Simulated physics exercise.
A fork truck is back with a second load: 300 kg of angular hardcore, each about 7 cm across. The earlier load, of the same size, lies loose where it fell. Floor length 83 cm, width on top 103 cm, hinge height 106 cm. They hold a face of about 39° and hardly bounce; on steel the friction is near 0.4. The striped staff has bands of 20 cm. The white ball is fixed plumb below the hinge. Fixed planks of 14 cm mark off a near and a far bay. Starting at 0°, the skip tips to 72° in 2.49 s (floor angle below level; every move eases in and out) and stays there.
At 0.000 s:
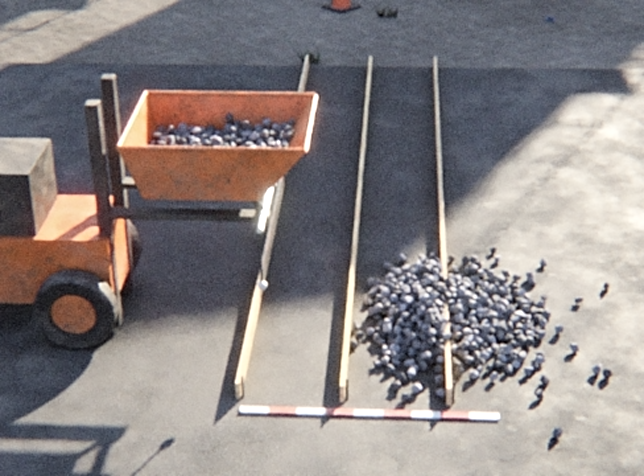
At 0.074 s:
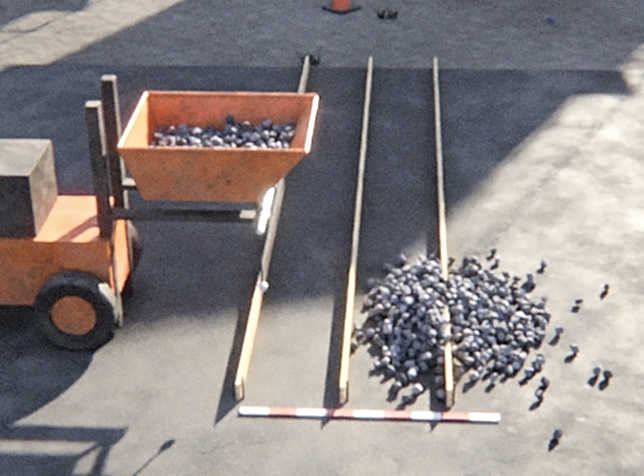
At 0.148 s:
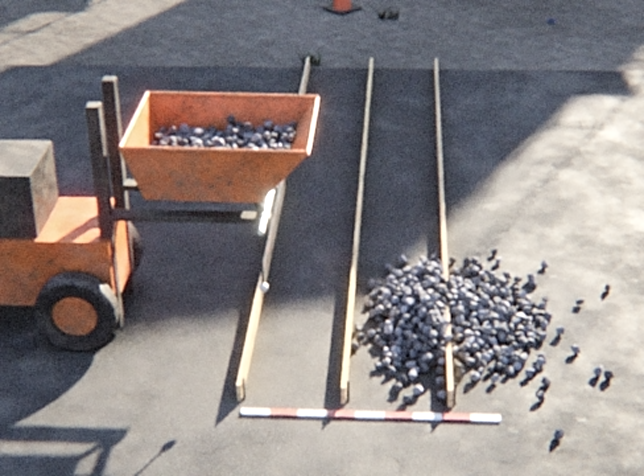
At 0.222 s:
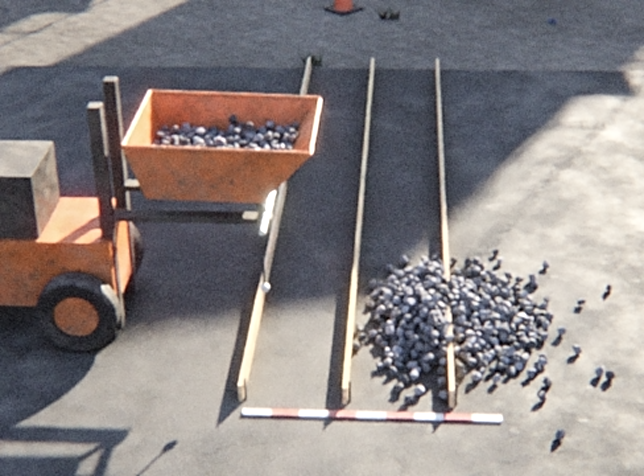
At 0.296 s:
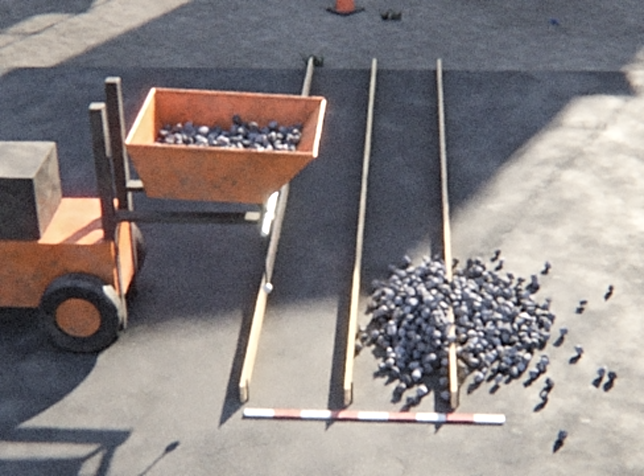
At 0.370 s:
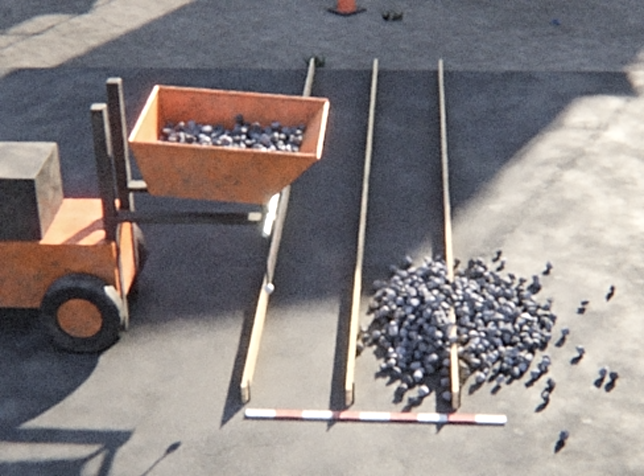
An orange loader held up a skip of dark stones beside three boards on the ground, and the skip tilted very slightly to the right while the loose pile nearby stayed still.
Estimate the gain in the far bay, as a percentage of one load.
Some 90 per cent is added.
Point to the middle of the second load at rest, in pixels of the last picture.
Their middle is at about (396, 303).
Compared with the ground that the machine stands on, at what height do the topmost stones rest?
Some 44 cm above that level.
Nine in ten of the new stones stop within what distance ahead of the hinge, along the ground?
Roughly 120 cm ahead of it.
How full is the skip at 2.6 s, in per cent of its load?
Roughly 70 per cent is still inside.
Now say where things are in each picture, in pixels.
In the first frame, lip at (306, 151), floor tilted 0°, highest stones at (251, 130). The earlier load is highest near (427, 299), 26 cm above ground level, 60 % in the far bay, 40 % past the last board.
In the second frame, lip at (307, 152), floor tilted 0°, highest stones at (243, 131); the stones move at 0.0 m/s on average.
In the third frame, lip at (308, 153), floor tilted 1°, highest stones at (245, 131); the stones move at 0.1 m/s on average.
In the fourth frame, the skip is at 2°, its lip at (311, 154); the top of the load is at (242, 132); the stones move at 0.1 m/s on average.
In the fifth frame, the skip is at 3°, its lip at (314, 156); the top of the load is at (214, 132); the stones move at 0.2 m/s on average.
In the sixth frame, the skip is at 4°, its lip at (318, 158); the top of the load is at (209, 131); the stones move at 0.2 m/s on average.
After 1.9 s the floor is at 61°; in per cent of one load, 100 in the skip, 60 in the far bay, 40 past the last board; the foremost stones are at (598, 324).
After 2.6 s the floor is at 72°; in per cent of one load, 72 in the skip, 88 in the far bay, 40 past the last board; the foremost stones are at (598, 324).
After 2.9 s the floor is at 72°; in per cent of one load, 42 in the skip, 114 in the far bay, 43 past the last board; the foremost stones are at (598, 324).
After 5.5 s the floor is at 72°; in per cent of one load, 0 in the skip, 2 in the near bay, 150 in the far bay, 48 past the last board; the foremost stones are at (598, 324). Net gain in the far bay, 90.
